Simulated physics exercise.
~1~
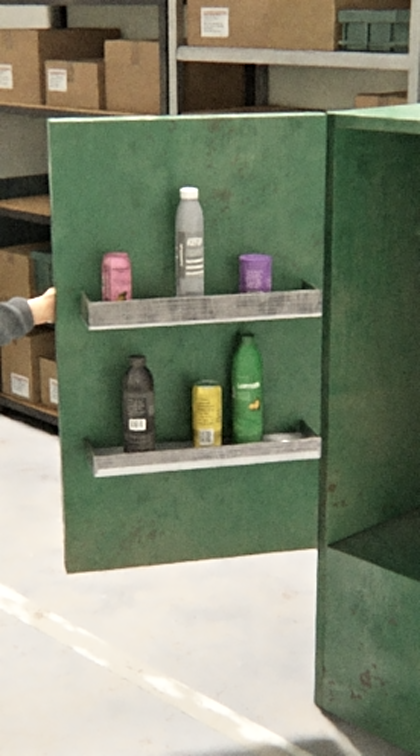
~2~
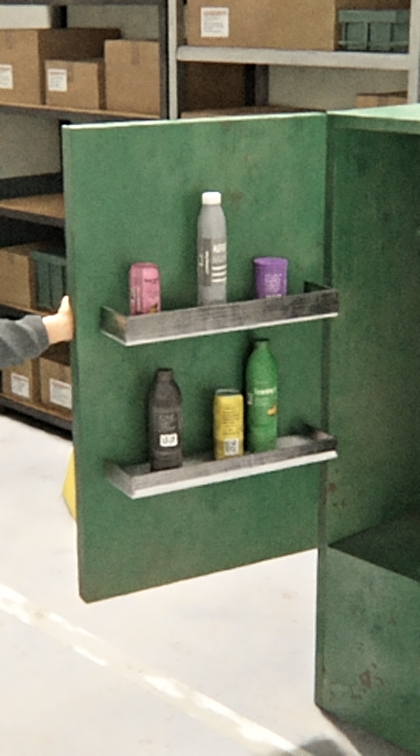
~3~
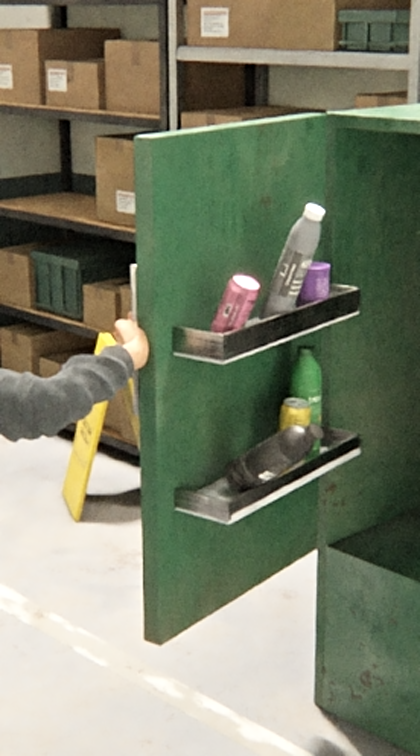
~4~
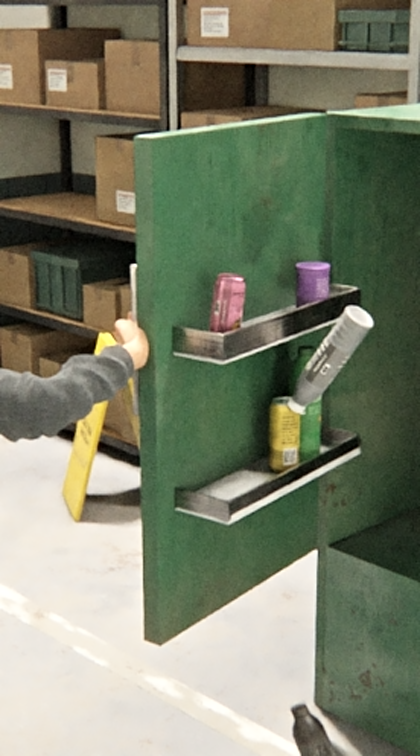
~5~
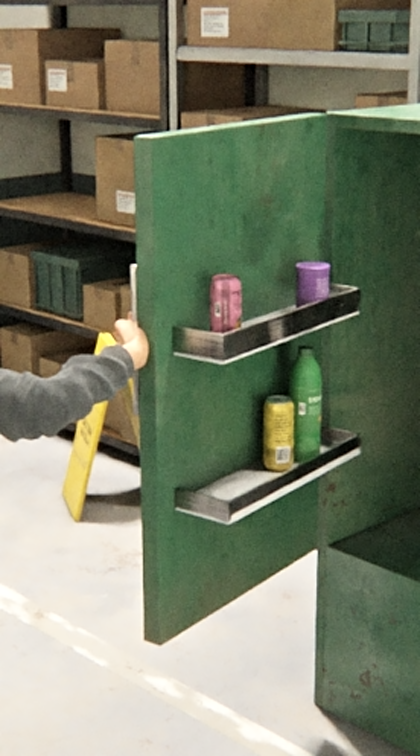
In a storeroom, a hand swings a green locker door rightward and stops, grey and black bottles toppling off its racks.
